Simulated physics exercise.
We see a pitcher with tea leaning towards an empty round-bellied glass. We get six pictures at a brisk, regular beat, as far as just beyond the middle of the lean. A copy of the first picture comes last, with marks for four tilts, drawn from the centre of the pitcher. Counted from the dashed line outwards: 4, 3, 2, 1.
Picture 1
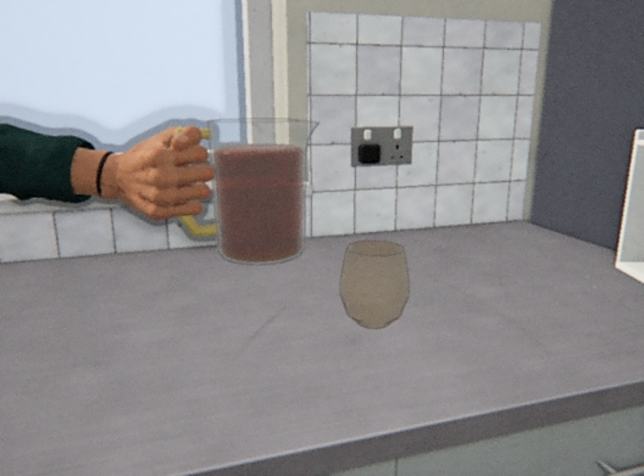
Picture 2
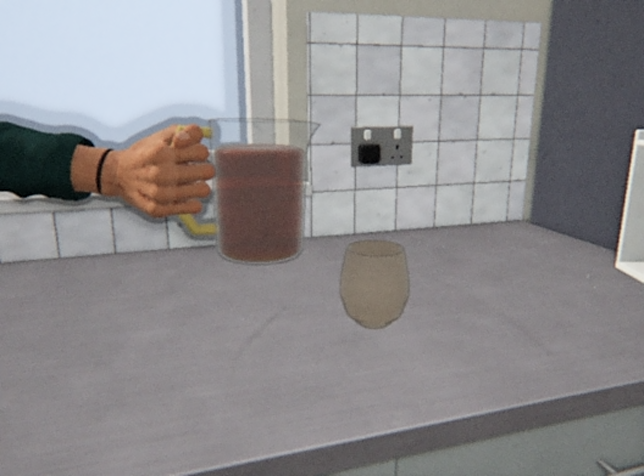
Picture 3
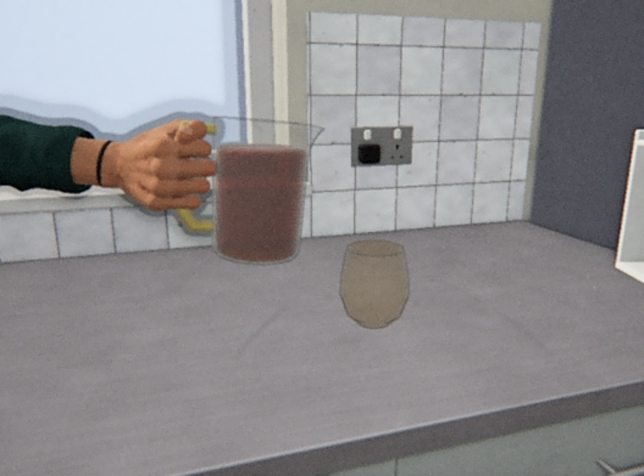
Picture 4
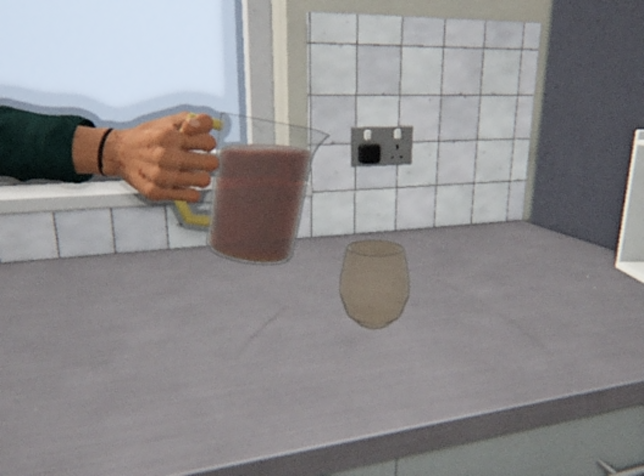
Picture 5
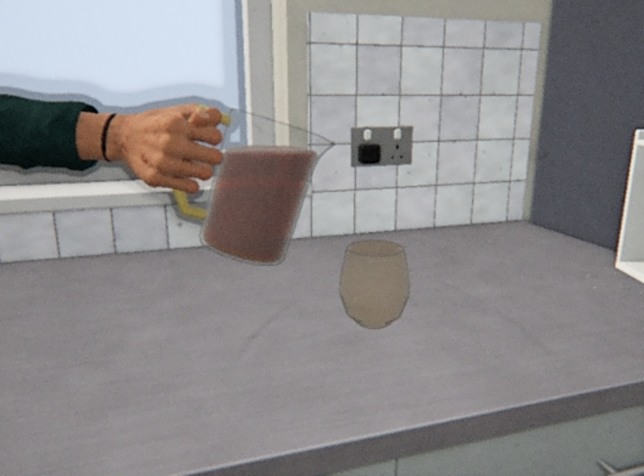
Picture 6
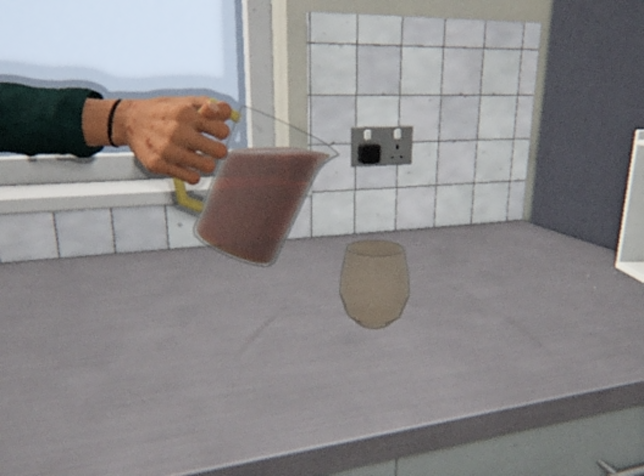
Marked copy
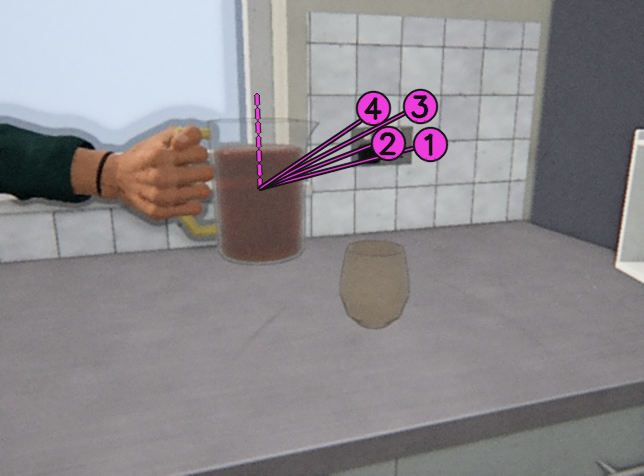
In a kitchen with a grey worktop, white wall tiles, a socket and a window at left, the view is level, slightly from above, and still. A hand in a dark green sleeve holds a clear pitcher of reddish-brown tea by its yellow handle, left of an empty, brownish round-bellied glass. The hand slowly tilts the pitcher rightward, and the tea shifts towards its lip.
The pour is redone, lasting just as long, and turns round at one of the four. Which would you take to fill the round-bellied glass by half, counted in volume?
4 beats the others.
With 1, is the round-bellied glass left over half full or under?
Over.
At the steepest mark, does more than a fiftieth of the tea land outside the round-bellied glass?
Yes.
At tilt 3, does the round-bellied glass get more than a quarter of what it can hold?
Yes.
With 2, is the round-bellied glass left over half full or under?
Over.
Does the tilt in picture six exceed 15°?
Yes.
On the marked copy, 1 at (413, 148); 2 at (370, 145); 3 at (404, 113); 4 at (360, 120).
With 1, the round-bellied glass ends with about 84 % of what it can hold; 18 % of the tea is spilt.
With 2, the round-bellied glass ends with about 73 % of what it can hold; 12 % of the tea is spilt.
With 3, the round-bellied glass ends with about 64 % of what it can hold; 5 % of the tea is spilt.
With 4, the round-bellied glass ends with about 48 % of what it can hold; 3 % of the tea is spilt.
